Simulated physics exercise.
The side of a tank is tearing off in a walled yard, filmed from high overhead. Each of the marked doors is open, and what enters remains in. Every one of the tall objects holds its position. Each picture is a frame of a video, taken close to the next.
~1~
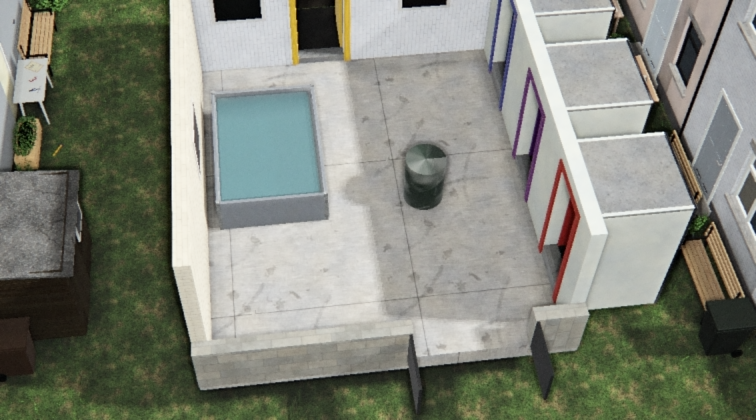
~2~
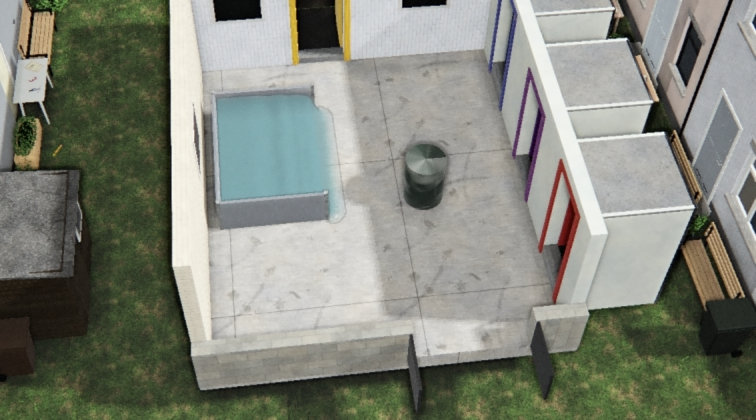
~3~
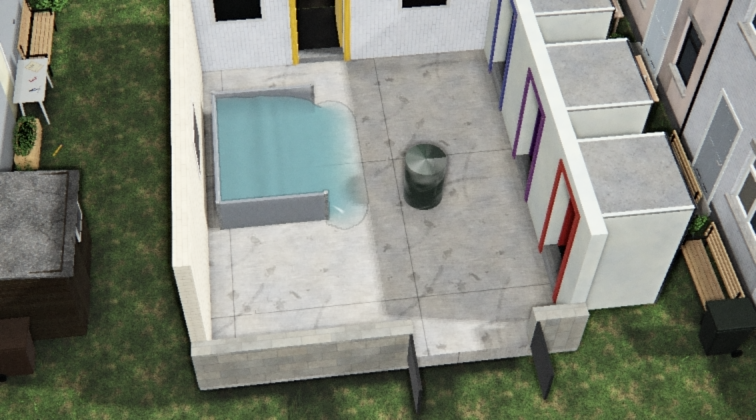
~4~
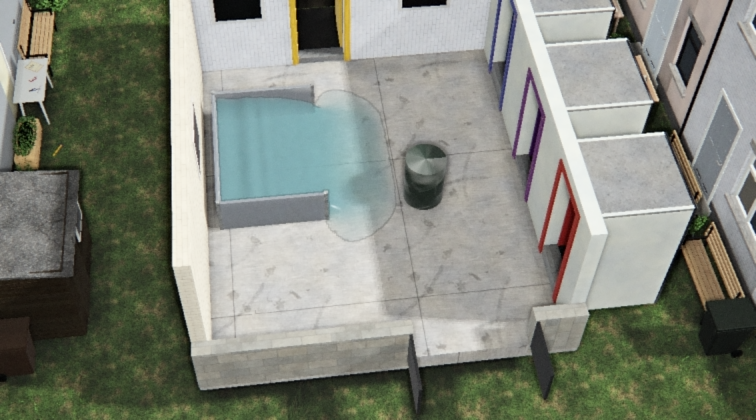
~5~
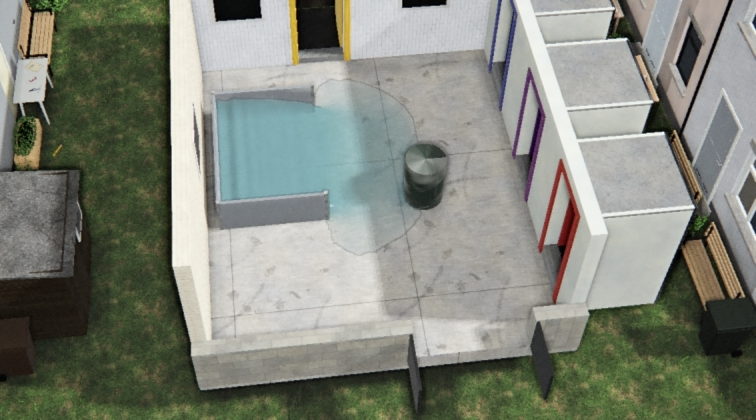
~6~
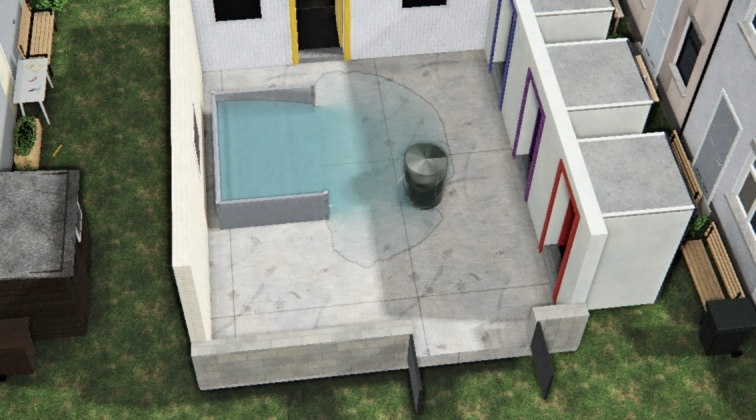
A walled yard with a pale concrete floor lies between strips of grass and neighbouring buildings, seen from high overhead by a still camera. A grey-sided tank of blue water sits at the left, a dark green barrel stands right of centre, and purple, red and blue doorways line the right wall. The tank's right side opens and water pours out, spreading rightward across the floor and around the unmoving barrel.
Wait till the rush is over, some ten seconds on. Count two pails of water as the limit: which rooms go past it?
In the end blue door: Two buckets at most, red door: Two buckets at most, purple door: Above two buckets, yellow door: Two buckets at most.
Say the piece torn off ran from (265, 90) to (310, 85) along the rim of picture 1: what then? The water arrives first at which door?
It's the door marked yellow.
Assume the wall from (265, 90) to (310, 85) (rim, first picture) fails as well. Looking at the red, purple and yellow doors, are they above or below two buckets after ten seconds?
Result per door - red: Within bounds; purple: Within bounds; yellow: Beyond the limit.
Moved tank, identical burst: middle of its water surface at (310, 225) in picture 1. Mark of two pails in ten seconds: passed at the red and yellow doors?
Red exceeds it, yellow stays within it.
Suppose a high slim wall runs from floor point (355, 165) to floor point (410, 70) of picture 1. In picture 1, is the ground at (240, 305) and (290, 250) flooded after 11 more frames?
As listed: Dry, no water.
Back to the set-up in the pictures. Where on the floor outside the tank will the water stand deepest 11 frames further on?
Approximate pixel: (486, 57).
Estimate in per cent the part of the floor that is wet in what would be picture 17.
Some 60 per cent.
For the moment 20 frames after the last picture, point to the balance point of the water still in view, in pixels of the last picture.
Centre point: Around (414, 152).
A moment on, water covers 45 % of the floor; the blue door wet at the sill, nothing in, the red door not reached, the purple door under two buckets in, the yellow door wet at the sill, nothing in.
Next, water covers 60 % of the floor; the blue door wet at the sill, nothing in, the red door wet at the sill, nothing in, the purple door over two buckets in, the yellow door wet at the sill, nothing in.
Then, water covers 65 % of the floor; the blue door wet at the sill, nothing in, the red door wet at the sill, nothing in, the purple door over two buckets in, the yellow door wet at the sill, nothing in.
Later, water covers 80 % of the floor; the blue door under two buckets in, the red door wet at the sill, nothing in, the purple door over two buckets in, the yellow door wet at the sill, nothing in.
In the end, water covers 95 % of the floor; the blue door under two buckets in, the red door wet at the sill, nothing in, the purple door over two buckets in, the yellow door wet at the sill, nothing in.
